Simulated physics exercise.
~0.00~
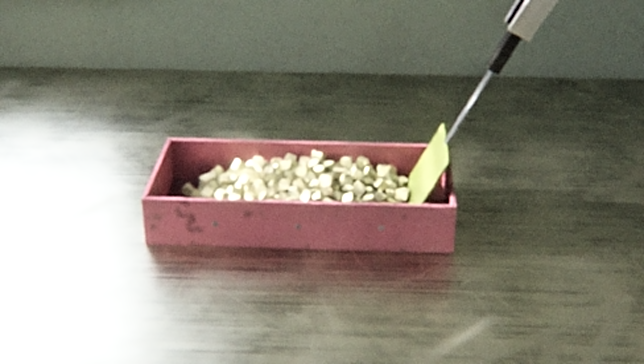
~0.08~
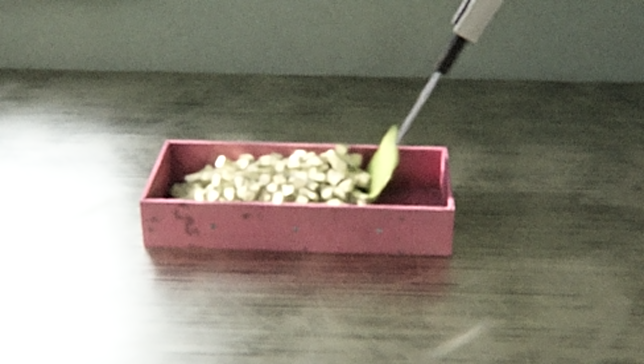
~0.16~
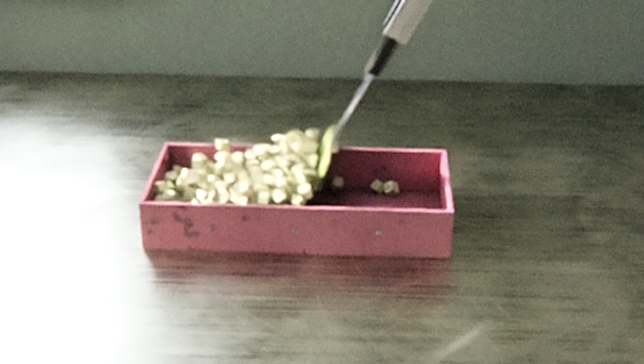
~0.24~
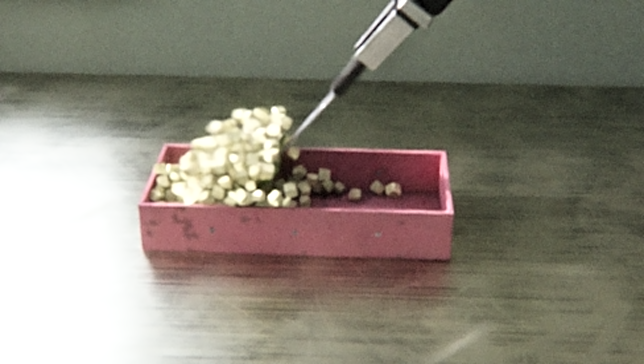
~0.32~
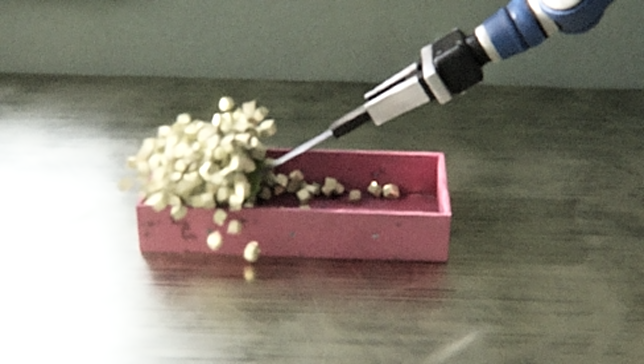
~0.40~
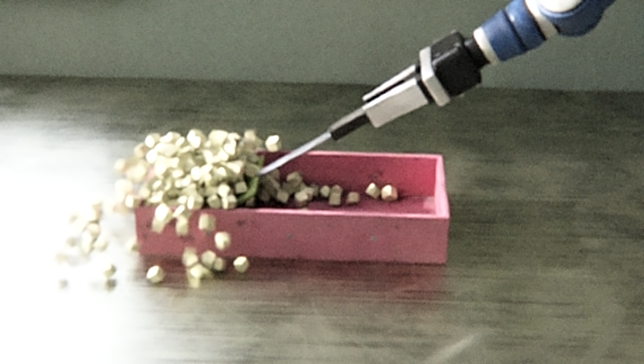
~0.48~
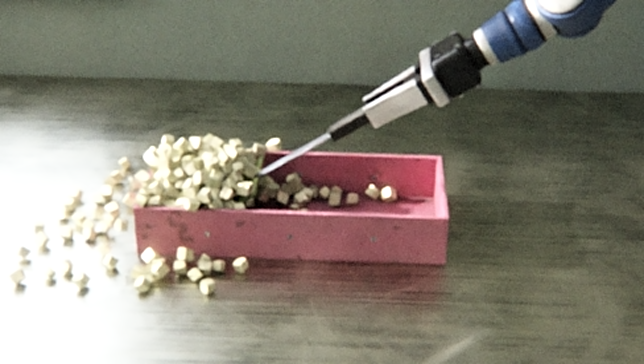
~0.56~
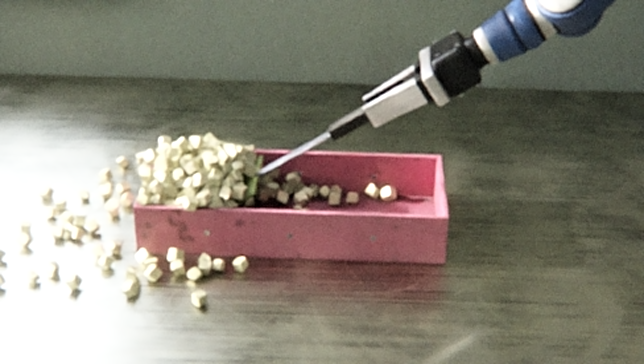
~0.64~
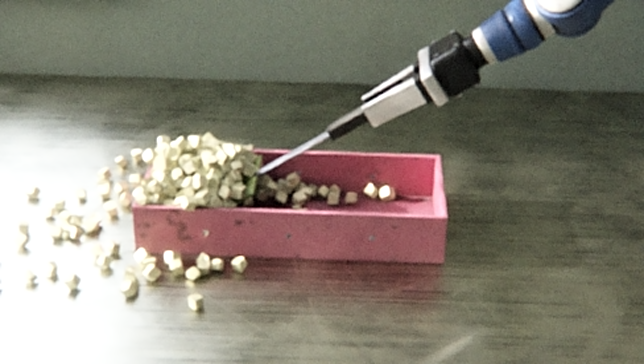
A robot arm's spatula pushes pale cubes left, spilling some over the pink tray's end.
